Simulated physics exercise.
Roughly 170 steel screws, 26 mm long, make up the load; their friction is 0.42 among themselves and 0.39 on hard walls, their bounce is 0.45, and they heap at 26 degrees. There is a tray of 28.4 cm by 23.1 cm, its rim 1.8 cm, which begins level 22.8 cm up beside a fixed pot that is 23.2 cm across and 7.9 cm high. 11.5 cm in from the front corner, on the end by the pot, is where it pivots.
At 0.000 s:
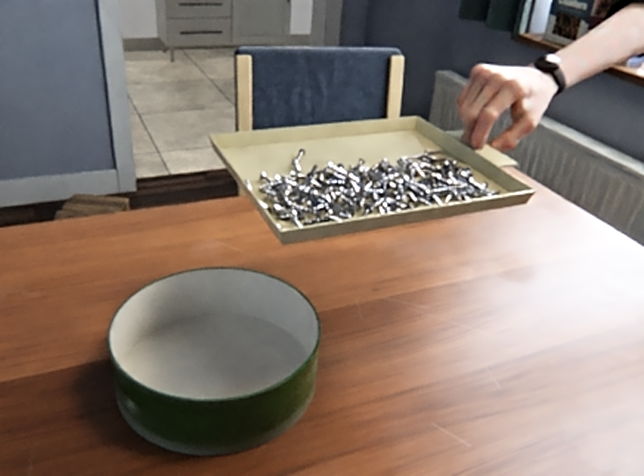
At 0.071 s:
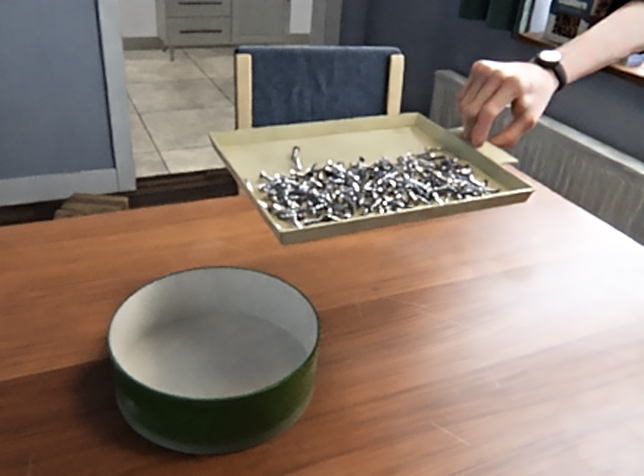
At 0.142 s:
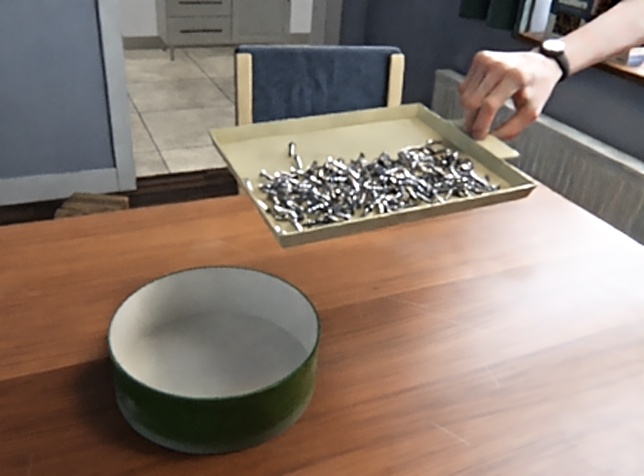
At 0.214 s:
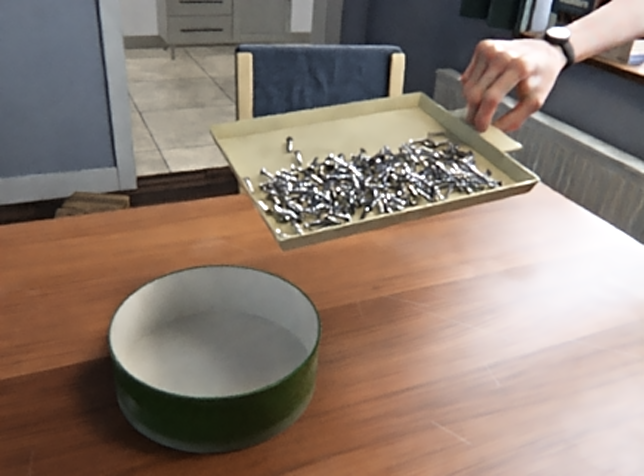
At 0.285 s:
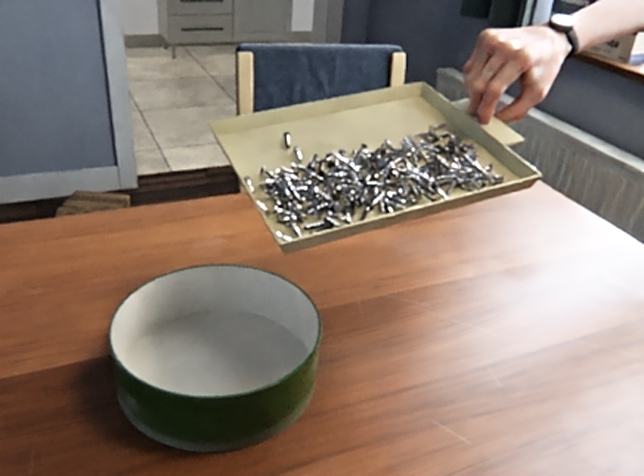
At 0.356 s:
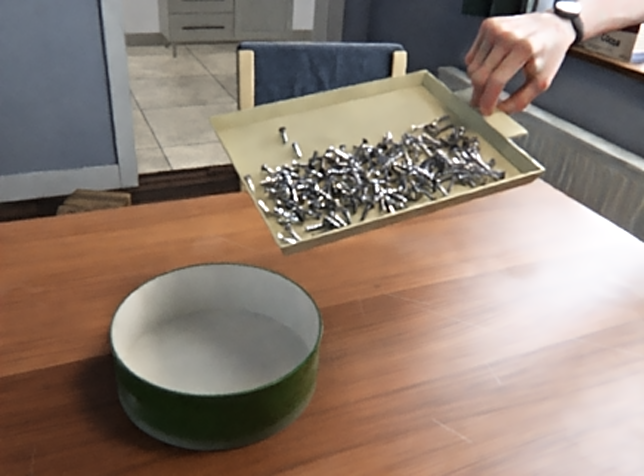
A person's hand with a dark wristwatch reaches in from the right over a brown wooden dining table, seen from slightly above, with a blue-backed chair, radiator and tiled floor behind. It grips a shallow beige tray heaped with silvery steel screws, above and right of a round green pot with a pale interior. The hand slowly raises the tray's right side, tilting it gently toward the left front corner.
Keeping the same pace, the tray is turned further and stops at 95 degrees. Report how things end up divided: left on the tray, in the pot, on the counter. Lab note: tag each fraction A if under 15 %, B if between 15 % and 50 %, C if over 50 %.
Tray = A, pot = C, counter = B.
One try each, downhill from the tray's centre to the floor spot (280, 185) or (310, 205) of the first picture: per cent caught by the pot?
Roughly 95 per cent on the first try and 75 per cent on the second.
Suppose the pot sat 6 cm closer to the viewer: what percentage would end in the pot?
I'd put it at around 95 per cent.
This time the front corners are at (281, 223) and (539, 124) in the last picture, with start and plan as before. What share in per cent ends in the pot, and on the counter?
Pot: 95, counter: 5.
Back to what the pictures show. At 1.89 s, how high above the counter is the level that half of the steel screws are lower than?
Roughly 4 cm above the counter.
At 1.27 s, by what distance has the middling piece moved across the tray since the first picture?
About 6 cm.
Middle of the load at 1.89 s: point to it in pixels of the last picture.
Approximately (294, 372) in the last picture.
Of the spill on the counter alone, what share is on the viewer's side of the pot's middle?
100 %.
Then, at 1.27 s, tilt 50 degrees; the tray holds 100 %, the pot 0 %.
After 1.89 s, tilt 76 degrees; the tray holds 25 %, the pot 35 %.
Then, at 2.55 s, tilt 95 degrees; the tray holds 0 %, the pot 75 %.
In the end, at 2.9 s, tray 0 %, pot 75 %, counter 25 %.
